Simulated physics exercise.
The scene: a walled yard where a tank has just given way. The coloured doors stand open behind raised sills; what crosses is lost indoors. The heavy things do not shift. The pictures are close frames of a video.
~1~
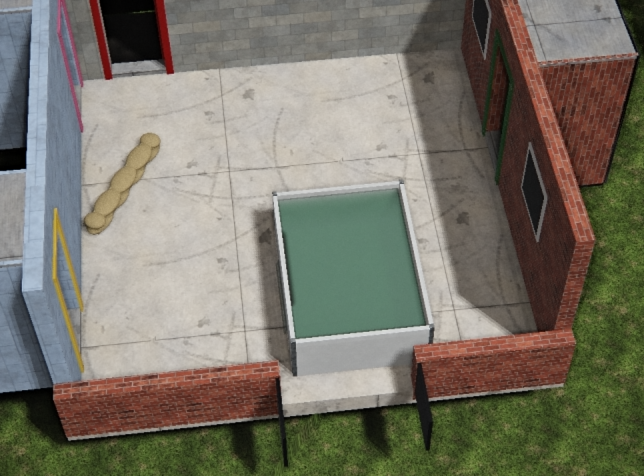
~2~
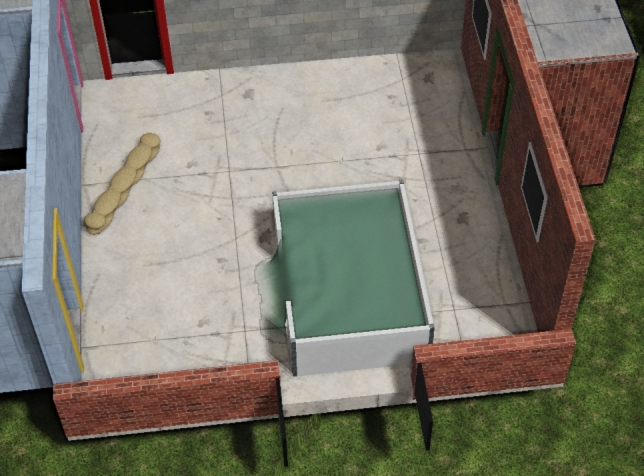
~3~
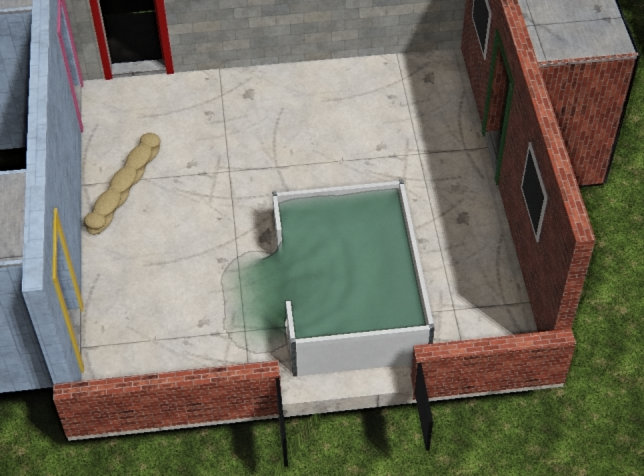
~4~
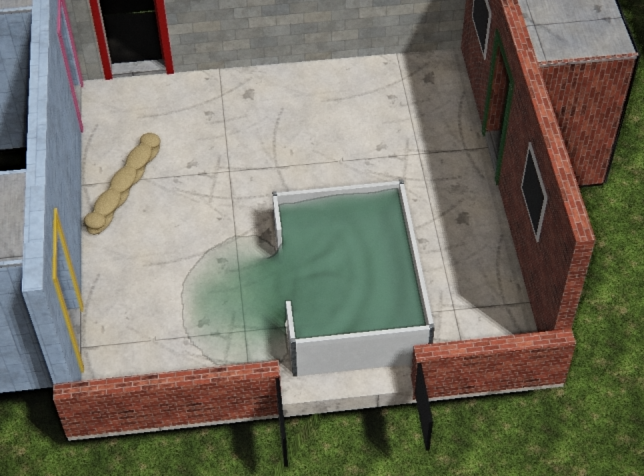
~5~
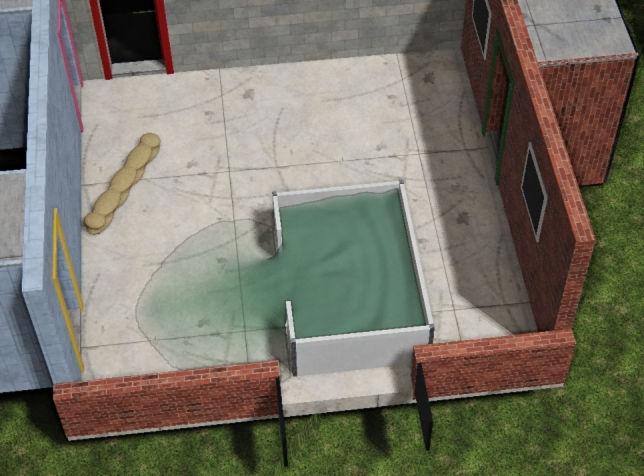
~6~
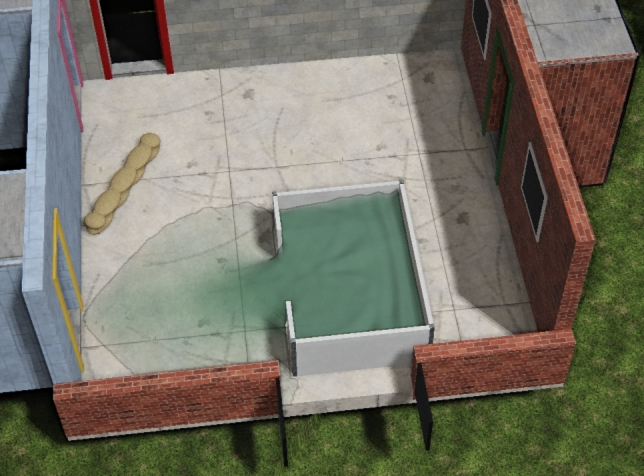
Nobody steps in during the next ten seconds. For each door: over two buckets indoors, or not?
In the end: The yellow door floods; the red door holds within the limit; the pink door holds within the limit; the green door holds within the limit.
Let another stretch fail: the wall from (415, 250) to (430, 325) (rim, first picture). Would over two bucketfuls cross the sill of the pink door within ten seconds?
One by one: The pink door floods.
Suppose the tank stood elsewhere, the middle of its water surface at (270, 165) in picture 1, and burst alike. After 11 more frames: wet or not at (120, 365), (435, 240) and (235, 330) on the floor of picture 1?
As listed: Wet, dry, no water.
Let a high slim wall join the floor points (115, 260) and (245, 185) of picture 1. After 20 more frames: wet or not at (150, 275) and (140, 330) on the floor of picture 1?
As listed: Under water, flooded.
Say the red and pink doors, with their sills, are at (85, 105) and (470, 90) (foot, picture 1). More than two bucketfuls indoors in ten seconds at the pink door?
One by one: Pink door takes more.
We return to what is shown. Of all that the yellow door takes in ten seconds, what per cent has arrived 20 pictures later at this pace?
Close to 75 %.
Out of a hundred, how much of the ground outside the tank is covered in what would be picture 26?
Roughly 50 per cent.
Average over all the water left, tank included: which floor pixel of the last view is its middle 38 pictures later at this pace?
Close to (246, 253).
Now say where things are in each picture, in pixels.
In the first picture, the open tank at (350, 261) is whole and still.
In the second picture, the front is at (267, 263), out from the gap at (287, 287).
In the third picture, water pours out at (287, 289) and has run to (238, 262).
In the fourth picture, water pours out at (287, 290) and has run to (189, 325).
In the fifth picture, water pours out at (287, 290) and has run to (142, 319).
In the sixth picture, the front is at (91, 314), out from the gap at (287, 289).
A moment on, water covers 25 % of the floor; the yellow door over two buckets in, the red door not reached, the pink door not reached, the green door not reached.
Next, water covers 30 % of the floor; the yellow door far over two buckets in, the red door not reached, the pink door not reached, the green door not reached.
Then, water covers 50 % of the floor; the yellow door far over two buckets in, the red door wet at the sill, nothing in, the pink door wet at the sill, nothing in, the green door not reached.
Later, water covers 75 % of the floor; the yellow door far over two buckets in, the red door wet at the sill, nothing in, the pink door wet at the sill, nothing in, the green door not reached.
In the end, water covers 95 % of the floor; the yellow door far over two buckets in, the red door wet at the sill, nothing in, the pink door wet at the sill, nothing in, the green door wet at the sill, nothing in.
